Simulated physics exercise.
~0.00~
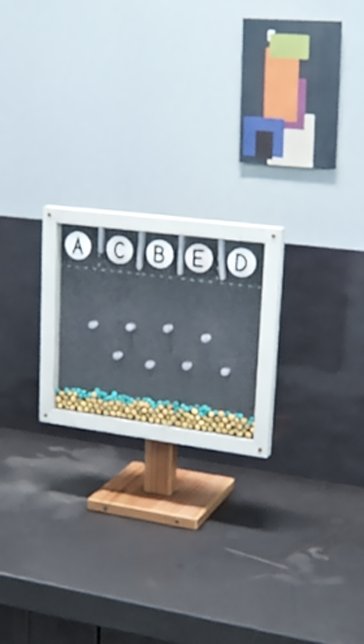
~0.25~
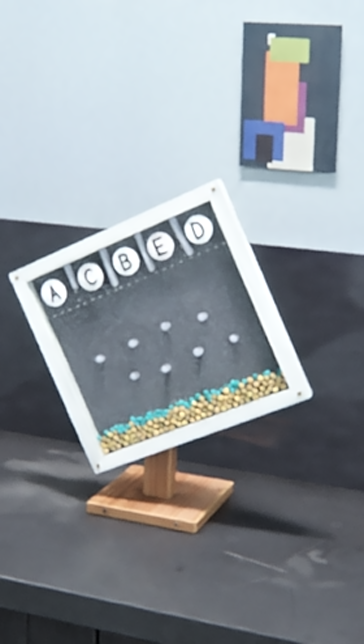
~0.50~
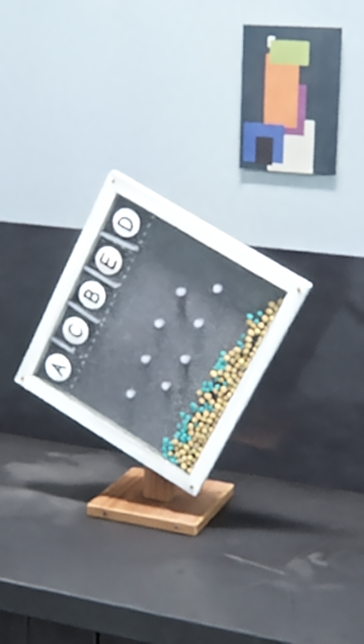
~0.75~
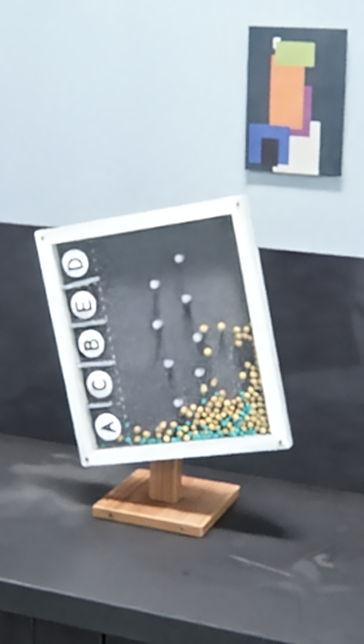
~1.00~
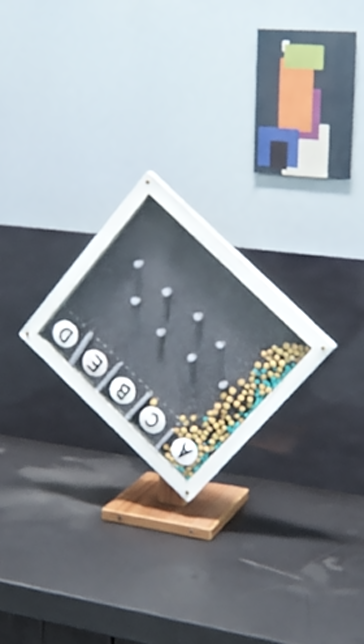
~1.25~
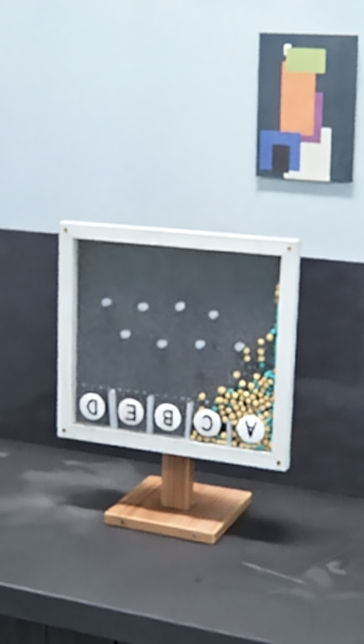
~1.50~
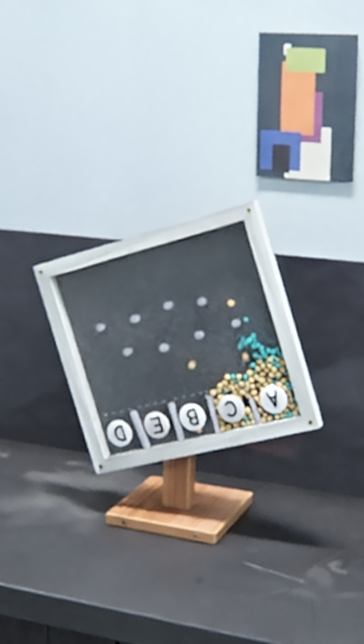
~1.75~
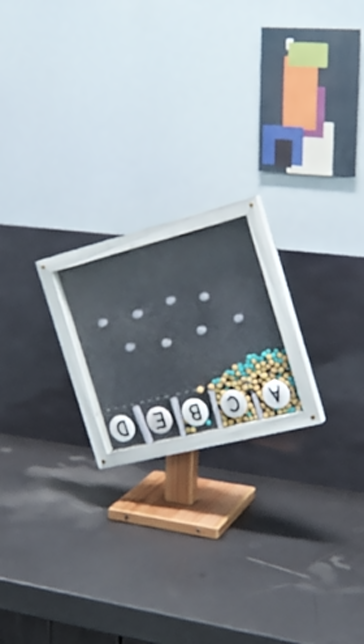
A white-framed, clear-faced box on a wooden stand holds tan beads mixed with smaller turquoise ones, piled along its bottom beneath grey pegs and five lettered pockets. It sits on a dark counter against a pale blue and dark wall with a colourful abstract picture, seen from the front by a slightly swaying camera. The box turns anticlockwise, and the beads slide to the right, then tumble toward the pockets as it goes upside down. It tilts on past inverted and stops, leaving the beads heaped at lower right, mostly over A and C, with a few in B and D and E empty.
